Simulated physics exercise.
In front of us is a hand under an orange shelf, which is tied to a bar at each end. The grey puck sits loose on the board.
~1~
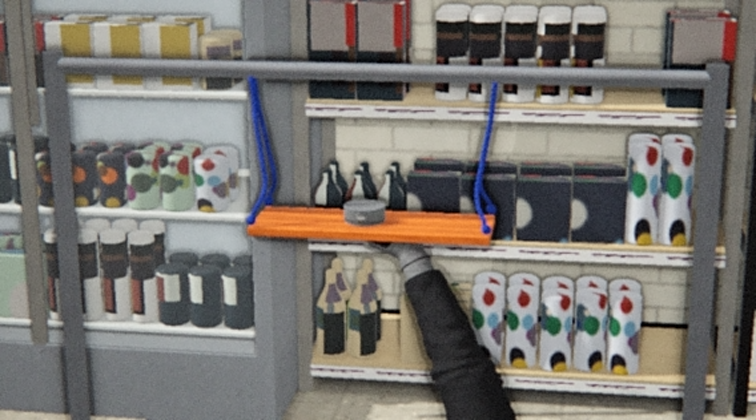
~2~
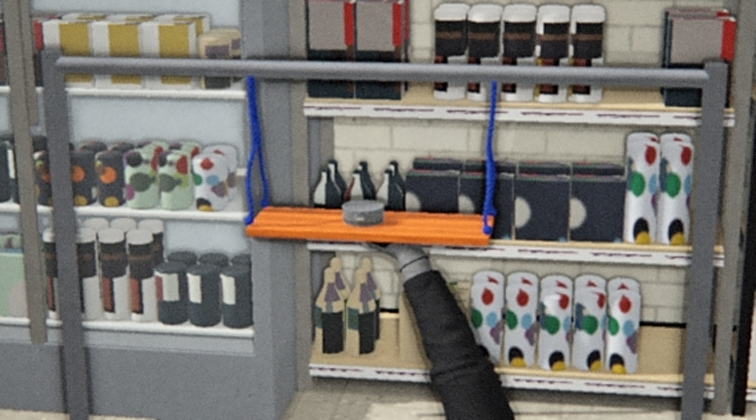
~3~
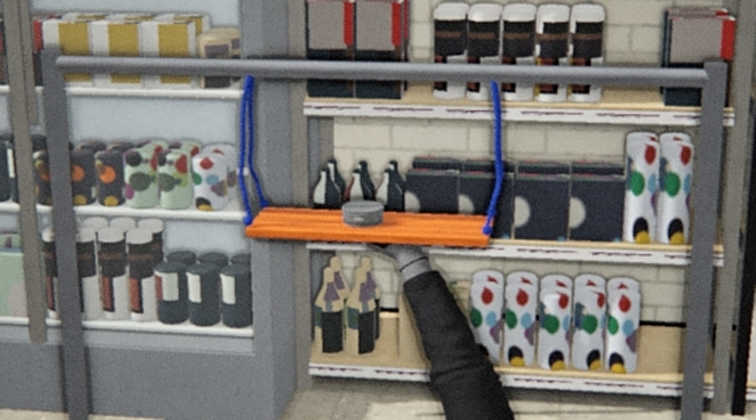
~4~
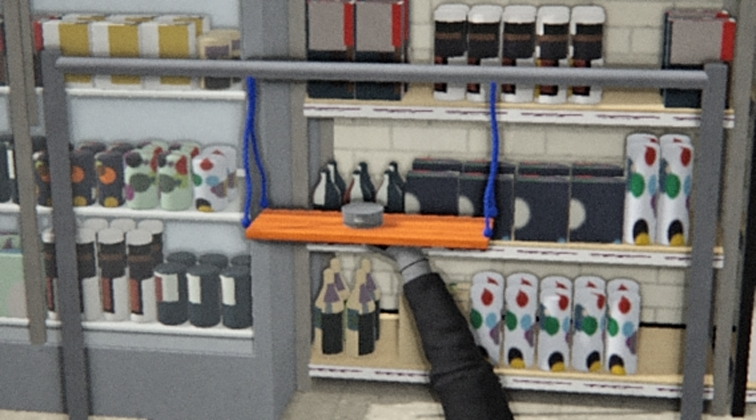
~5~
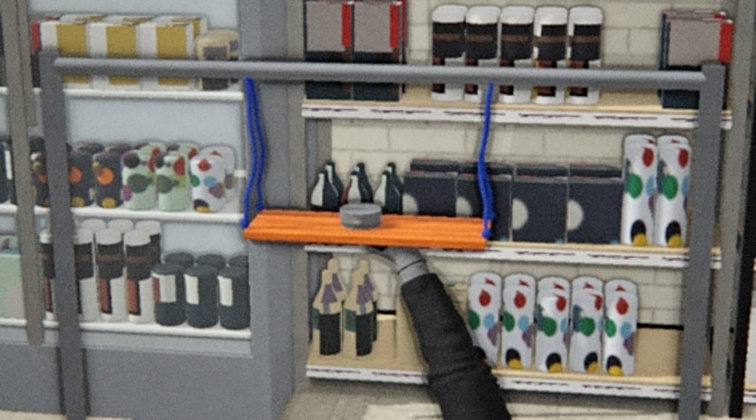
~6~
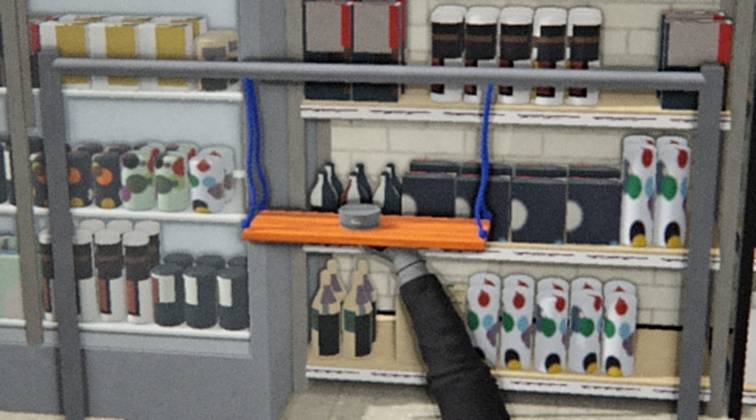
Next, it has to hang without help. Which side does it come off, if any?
Neither.
Then, 0.26 s later than the last view, board level; puck on the board near (360, 221).
Finally, board level; puck on the board near (360, 221). The grey puck keeps its place.
